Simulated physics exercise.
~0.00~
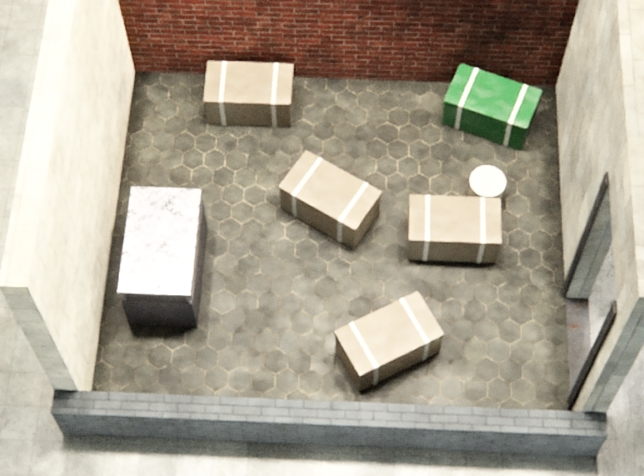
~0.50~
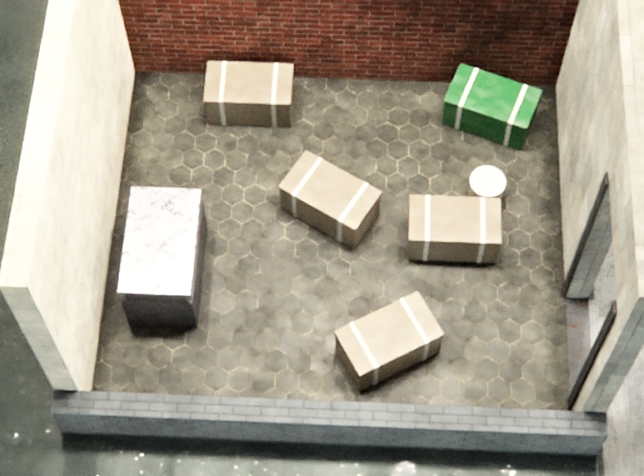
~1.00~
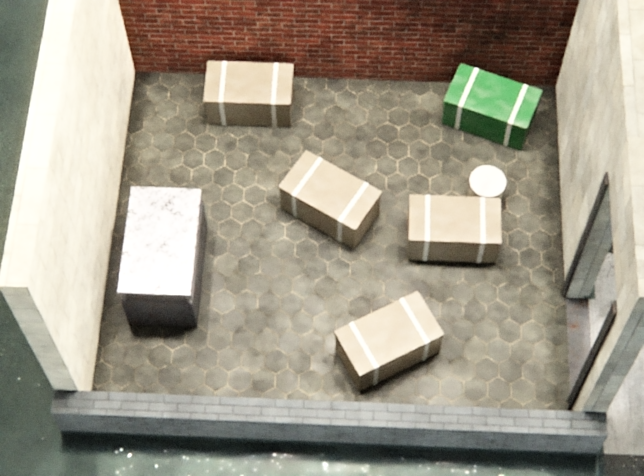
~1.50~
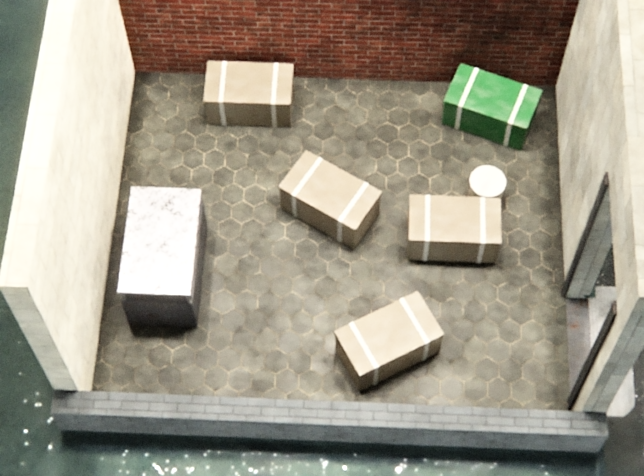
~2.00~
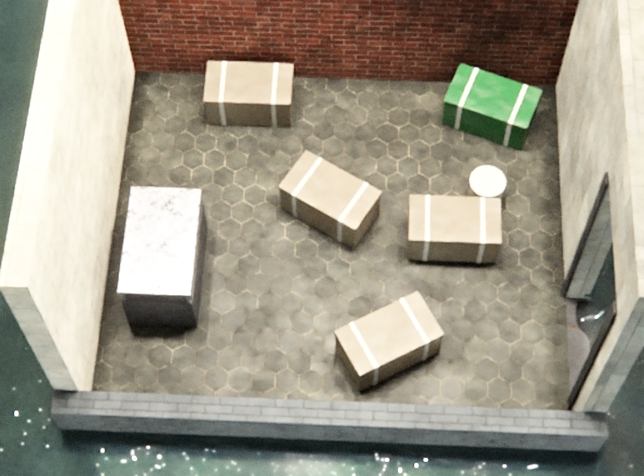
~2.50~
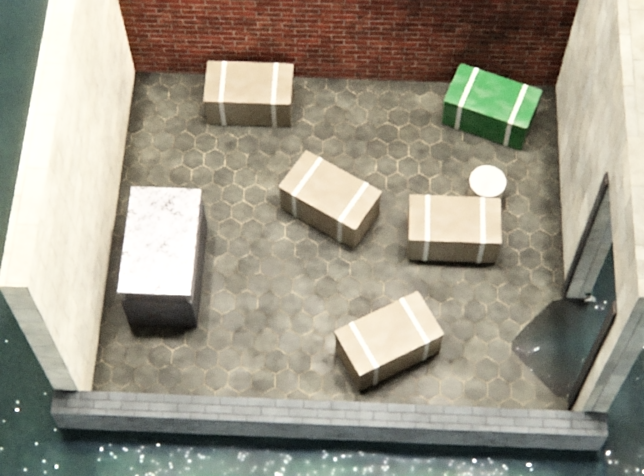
Water spreading around the outside of a walled store, then spilling in at the right doorway as trunks sit still.
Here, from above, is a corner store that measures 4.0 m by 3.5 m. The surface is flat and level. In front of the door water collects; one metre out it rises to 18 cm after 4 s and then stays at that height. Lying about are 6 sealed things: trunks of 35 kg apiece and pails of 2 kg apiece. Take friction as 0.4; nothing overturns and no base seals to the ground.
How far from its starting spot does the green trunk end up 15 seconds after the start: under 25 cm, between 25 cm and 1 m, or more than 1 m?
It ends up under 25 cm away.
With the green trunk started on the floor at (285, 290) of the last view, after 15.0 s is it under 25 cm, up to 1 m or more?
By then it winds up well off.
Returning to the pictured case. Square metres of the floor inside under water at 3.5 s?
Roughly 2.0 m2.
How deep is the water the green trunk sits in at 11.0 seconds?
I'd put it at about 4 cm.
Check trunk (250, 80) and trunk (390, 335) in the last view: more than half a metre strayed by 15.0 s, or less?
Well, one by one it's higher, then higher.
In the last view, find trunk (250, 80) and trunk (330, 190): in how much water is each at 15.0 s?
About 10 and 9 cm.
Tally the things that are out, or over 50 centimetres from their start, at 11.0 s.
The number I get is 1.
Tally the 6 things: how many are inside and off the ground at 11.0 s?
The number is 0.
After 3.5 s the green trunk is near (493, 95), 0.0 m from its start, aground; 0 afloat.
After 6.8 s the green trunk is near (493, 95), 0.0 m from its start, aground; 0 afloat.
After 11.0 s the green trunk is near (493, 95), 0.0 m from its start, aground; 0 afloat.
After 15.0 s the green trunk is near (493, 95), 0.0 m from its start, aground; 3 afloat.
